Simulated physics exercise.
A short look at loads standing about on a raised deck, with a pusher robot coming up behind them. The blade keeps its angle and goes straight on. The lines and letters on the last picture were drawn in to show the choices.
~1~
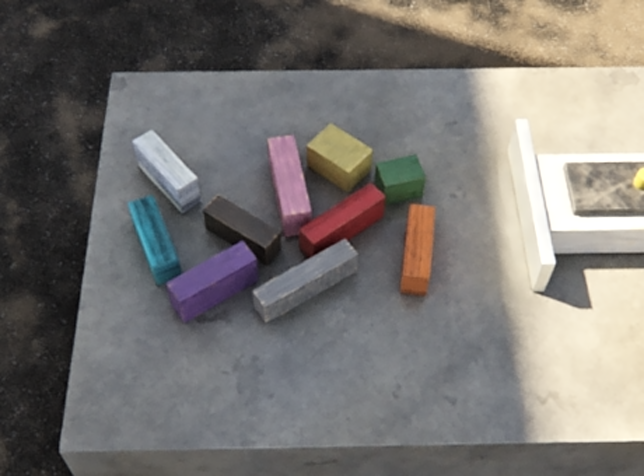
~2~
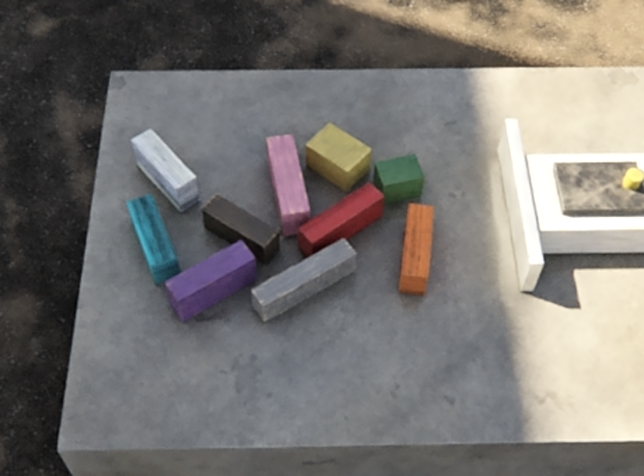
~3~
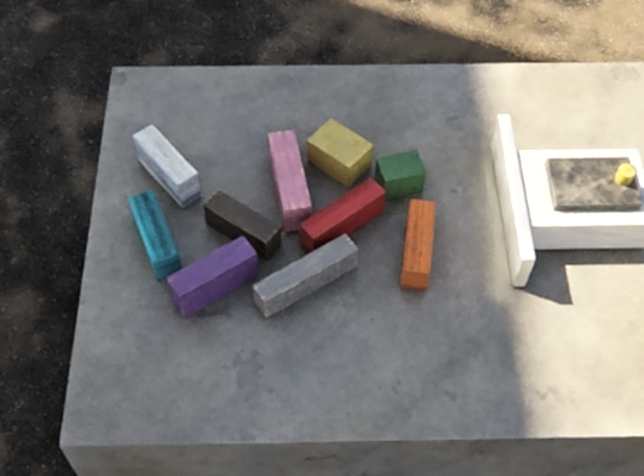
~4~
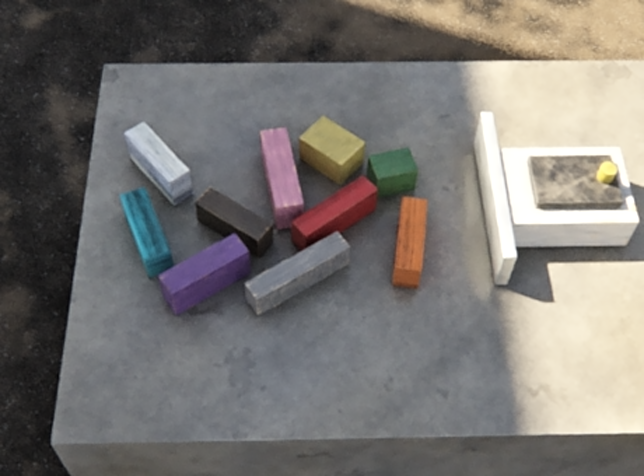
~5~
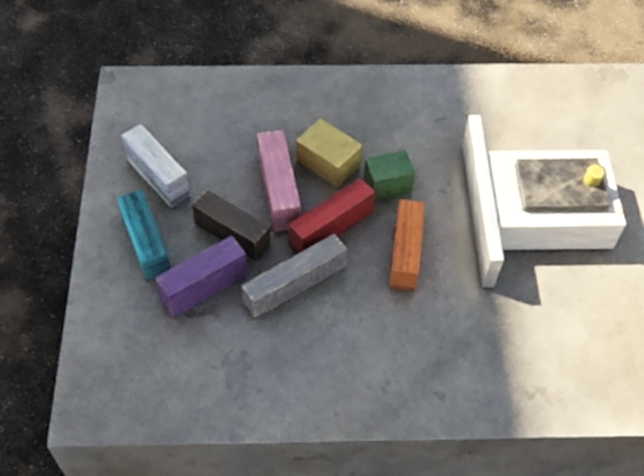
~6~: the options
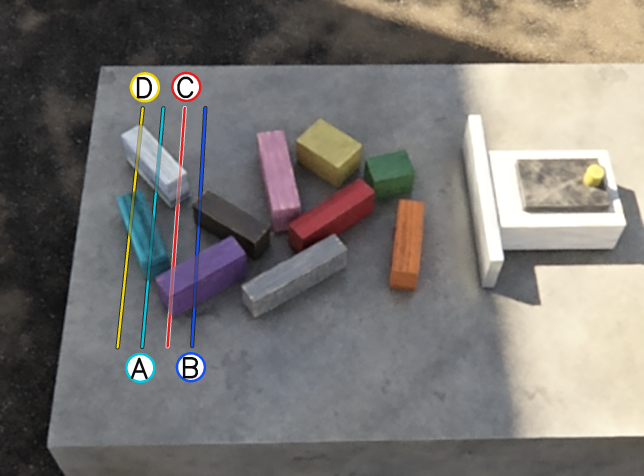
The clip opens on a scatter of coloured blocks on a grey slab, with a white machine partly in view at the right, its broad panel facing them. The machine creeps left, bringing its dark top and yellow knob fully into view, while the blocks keep their arrangement and the view shifts slightly.
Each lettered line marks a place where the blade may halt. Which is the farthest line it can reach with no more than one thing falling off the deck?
No farther than C.
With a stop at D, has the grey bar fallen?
No.
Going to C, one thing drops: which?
The turquoise stick goes over.
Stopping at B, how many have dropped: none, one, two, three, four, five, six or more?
The count is none.
On the marked copy, A at (154, 217); B at (199, 217); C at (177, 217); D at (131, 217).
With C. Early on, robot (445, 184); yellow crate (311, 146); green crate (343, 177).
Further on, robot (334, 185); white stick (144, 156); black bar (167, 218).
At the end, robot (248, 186); turquoise stick over the edge; black bar (87, 219); one fallen.
As for the rest, A drops three; B is within the limit but short; D drops five.
